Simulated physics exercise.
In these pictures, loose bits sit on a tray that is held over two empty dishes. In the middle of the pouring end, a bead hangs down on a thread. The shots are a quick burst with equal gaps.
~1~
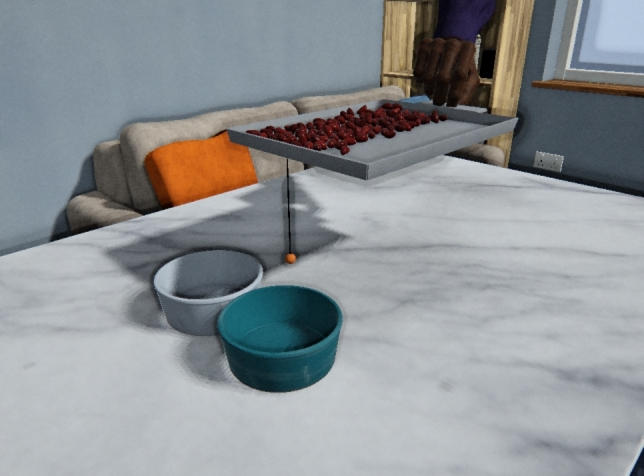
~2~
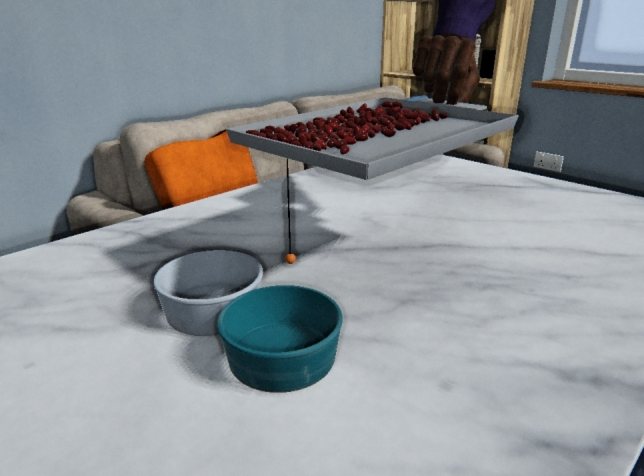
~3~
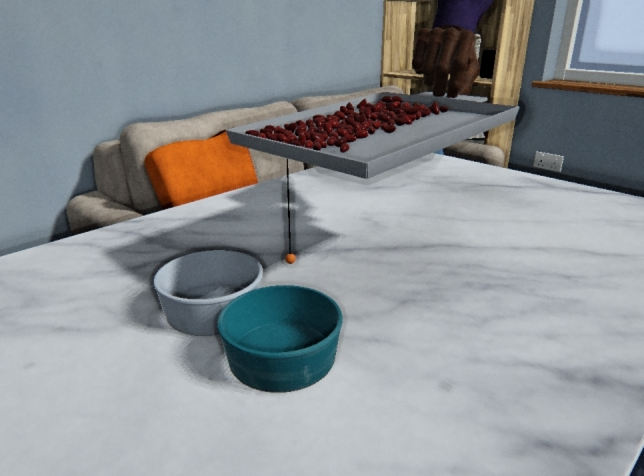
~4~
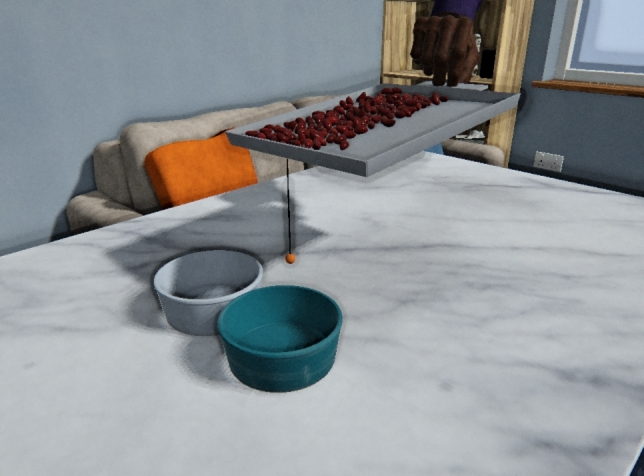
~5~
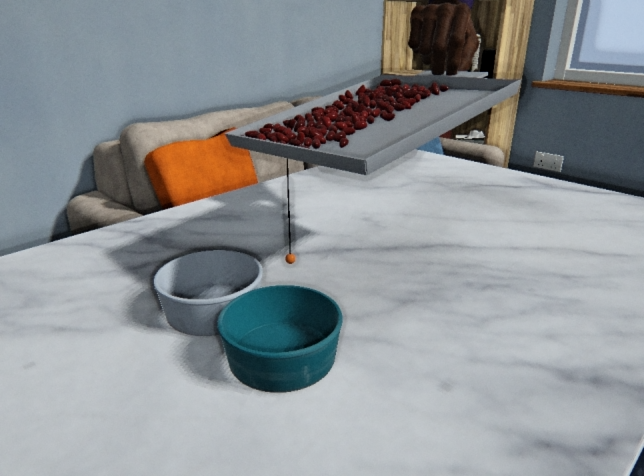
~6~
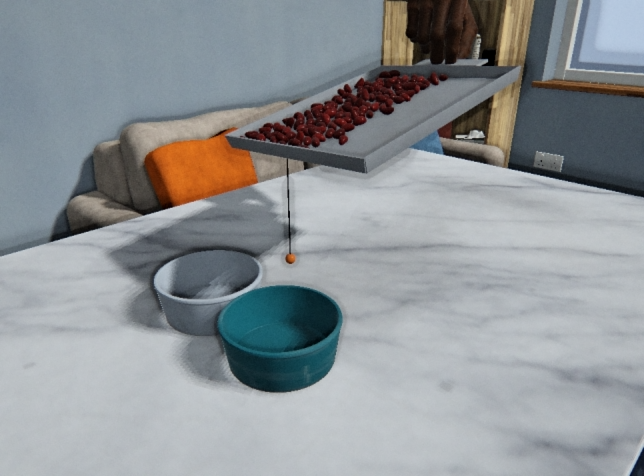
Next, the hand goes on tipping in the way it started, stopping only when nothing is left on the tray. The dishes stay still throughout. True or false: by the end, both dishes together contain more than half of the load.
True.
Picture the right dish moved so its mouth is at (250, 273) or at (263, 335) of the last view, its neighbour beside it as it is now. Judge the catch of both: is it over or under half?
The first time it's higher than half, the second time lower than half.
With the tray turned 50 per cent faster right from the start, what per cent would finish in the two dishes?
Result: About 60 per cent.
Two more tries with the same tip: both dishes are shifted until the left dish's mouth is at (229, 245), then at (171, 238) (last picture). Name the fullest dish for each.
First try, the one on the left; second try, the one on the right.
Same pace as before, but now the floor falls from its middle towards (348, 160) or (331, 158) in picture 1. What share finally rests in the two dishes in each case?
You'd see roughly 70 per cent the first time and 70 per cent the second.
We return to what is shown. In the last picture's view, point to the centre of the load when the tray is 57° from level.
Its middle sits at about pixel (290, 77).
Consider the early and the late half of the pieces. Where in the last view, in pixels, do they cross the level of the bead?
Starting near (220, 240), moving on to near (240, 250).
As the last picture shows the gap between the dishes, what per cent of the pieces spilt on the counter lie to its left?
Roughly 50 in a hundred.
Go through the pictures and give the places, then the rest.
In the first frame, corners of the pouring end (230, 128) and (367, 163), level; middle of the load (358, 124), kidney beans; left dish (165, 307); right dish (233, 359); bead on its thread (290, 259).
In the second frame, corners of the pouring end (230, 129) and (367, 163), level; middle of the load (358, 122).
In the third frame, corners of the pouring end (230, 130) and (367, 161), tipped barely, lowest at the left corner; middle of the load (358, 119).
In the fourth frame, corners of the pouring end (229, 131) and (366, 160), tipped a little, lowest at the left corner; middle of the load (357, 114).
In the fifth frame, corners of the pouring end (229, 133) and (365, 158), tipped a little, lowest at the left corner; middle of the load (356, 108).
In the sixth frame, corners of the pouring end (228, 134) and (364, 157), tipped a little, lowest at the left corner; middle of the load (355, 103); left dish (165, 307); right dish (233, 359).
Just after the last frame, tray tipped steeply; every one on the tray.
A moment on, tray tipped right over; almost all on the tray; just a few in the right dish; just a few in the left dish; just a few outside both; just a few in the air.
Further on, tray tipped past a quarter turn; about a tenth in the right dish; roughly half in the left dish; roughly a third outside both; just a few in the air.
When it is over, tray tipped past a quarter turn; about a tenth in the right dish; roughly half in the left dish; roughly a third outside both; just a few in the air.
